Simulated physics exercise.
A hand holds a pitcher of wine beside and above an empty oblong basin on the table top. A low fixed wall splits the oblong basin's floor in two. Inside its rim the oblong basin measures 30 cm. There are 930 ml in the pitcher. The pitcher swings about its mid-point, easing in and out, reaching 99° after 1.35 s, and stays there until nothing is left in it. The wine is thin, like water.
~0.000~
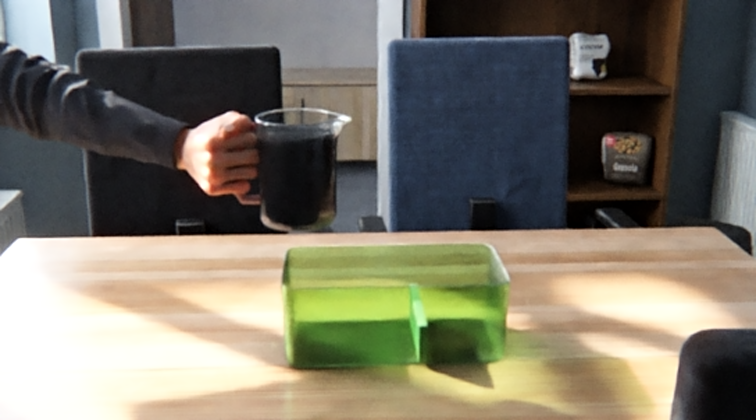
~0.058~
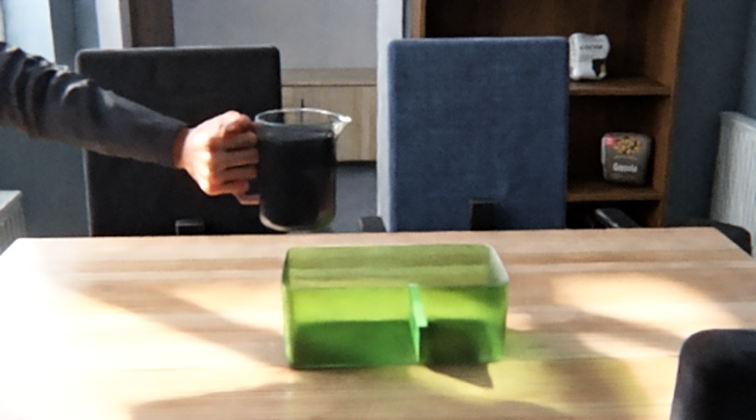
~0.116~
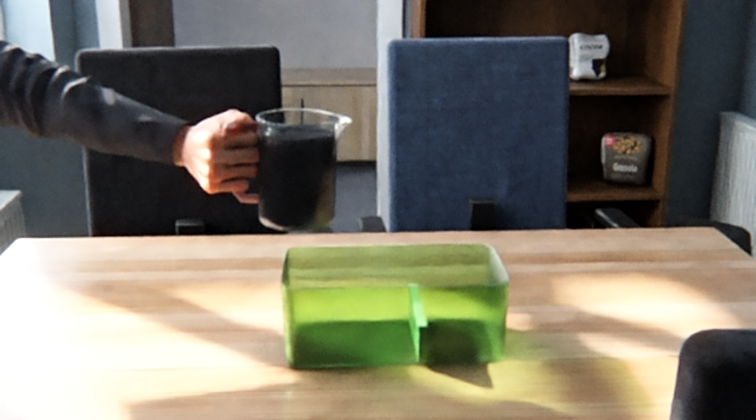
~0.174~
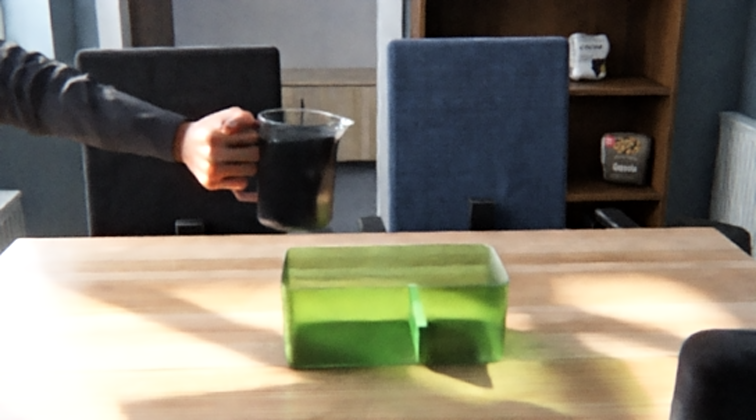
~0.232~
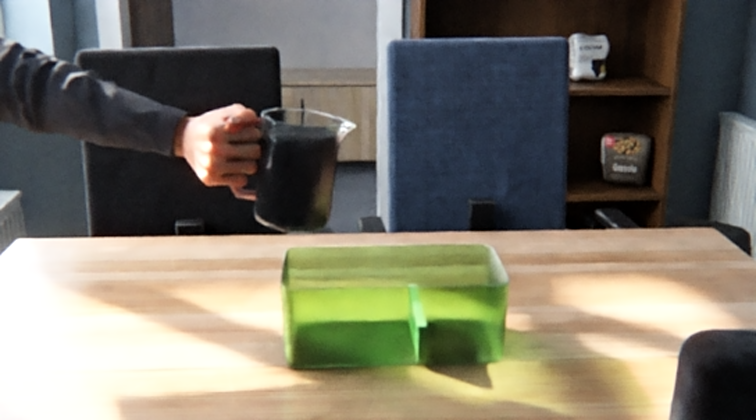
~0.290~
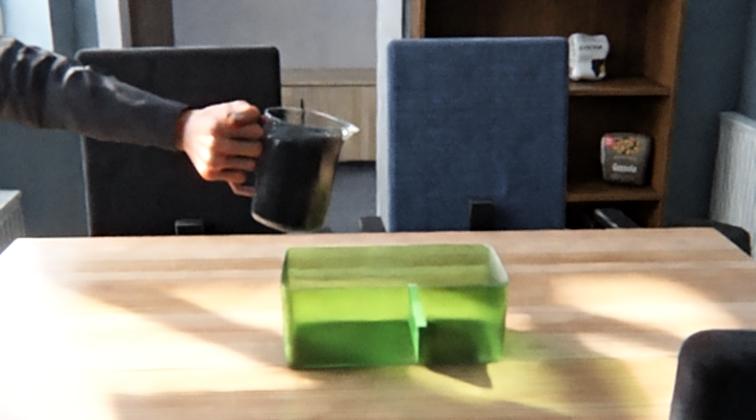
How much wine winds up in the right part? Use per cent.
Roughly 34 per cent is past the wall.
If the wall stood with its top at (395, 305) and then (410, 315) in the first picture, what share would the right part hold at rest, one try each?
In turn about 80 and 65 per cent.
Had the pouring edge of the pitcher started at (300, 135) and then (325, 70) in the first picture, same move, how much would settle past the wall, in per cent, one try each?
First 0, then 10 per cent.
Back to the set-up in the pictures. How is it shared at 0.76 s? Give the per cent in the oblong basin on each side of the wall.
Near 1 on the left, 2 on the right.
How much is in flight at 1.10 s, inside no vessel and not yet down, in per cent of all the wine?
About 16 per cent.
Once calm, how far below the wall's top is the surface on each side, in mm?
Some 32 mm on the left and 34 mm on the right.
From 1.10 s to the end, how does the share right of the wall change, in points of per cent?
It goes up by about 10.
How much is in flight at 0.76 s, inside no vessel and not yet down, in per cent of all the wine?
About 10 per cent.
Then, 0.76 s in, the tilt is 59° and 87 per cent is still to pour, 1 is left of the wall and 2 right of it.
Then, 1.10 s in, the tilt is 91° and 45 per cent is still to pour, 14 is left of the wall and 24 right of it.
Then, 1.46 s in, the tilt is 99° and 9 per cent is still to pour, 53 is left of the wall and 33 right of it.
Then, 1.85 s in, the tilt is 99° and 1 per cent is still to pour, 64 is left of the wall and 34 right of it.
Finally, 65 per cent lies left of the wall, 34 right of it and 1 outside.
